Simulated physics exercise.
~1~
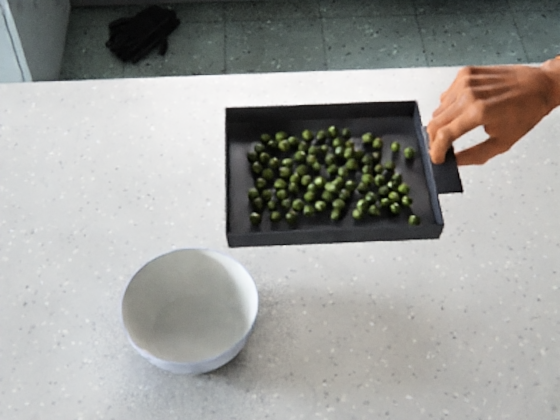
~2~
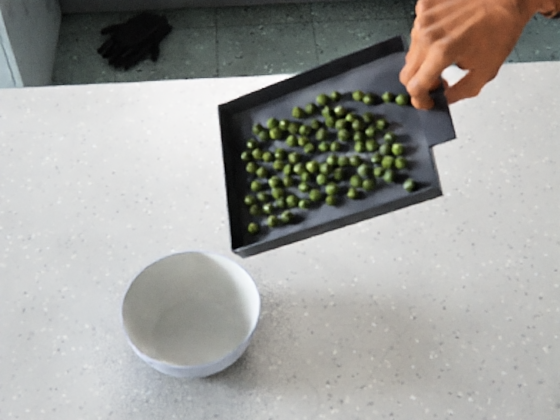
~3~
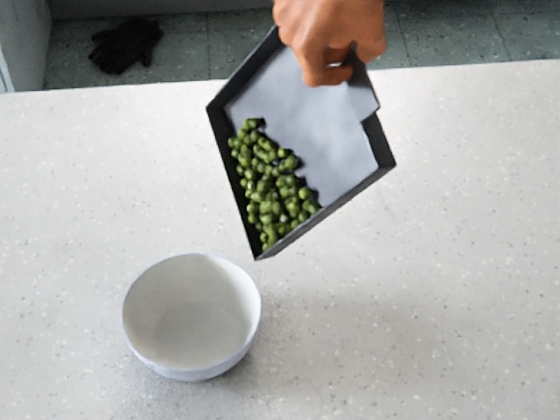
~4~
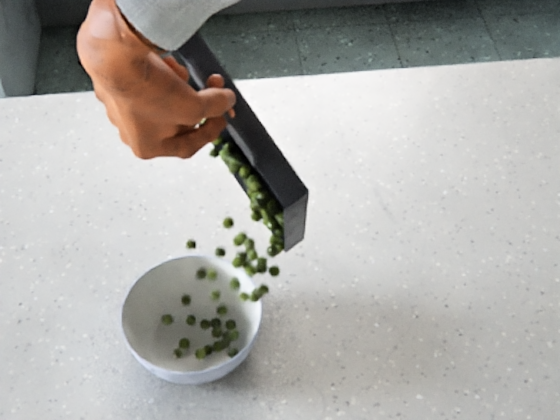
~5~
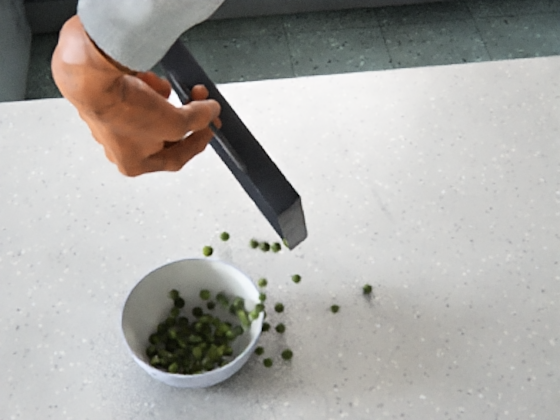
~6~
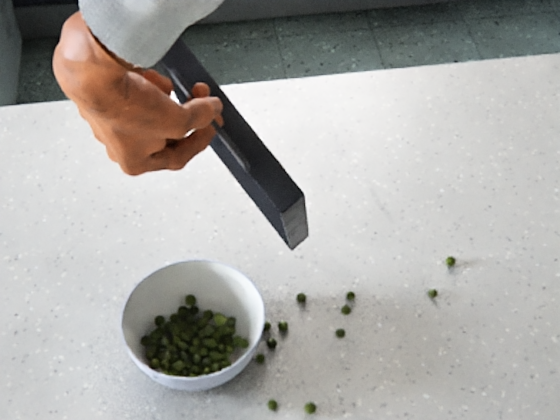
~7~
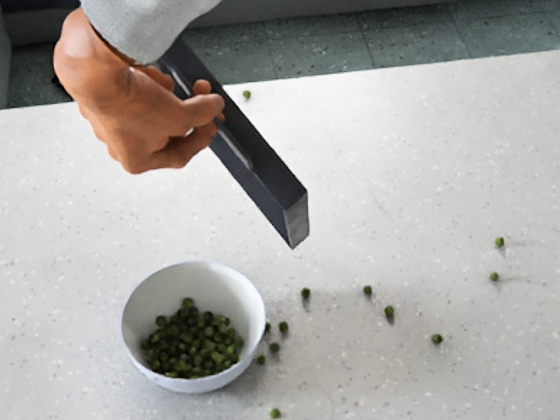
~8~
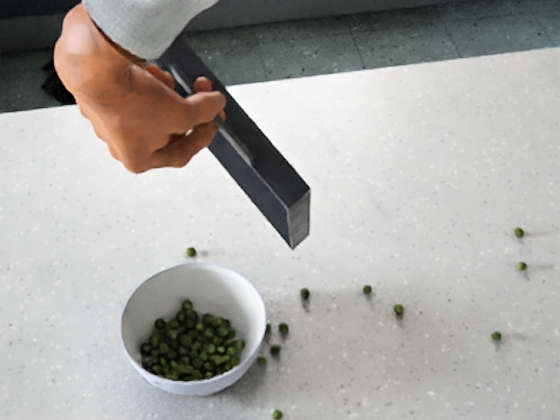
A hand tips small green olives from a dark tray; most fill the bowl, some scatter.
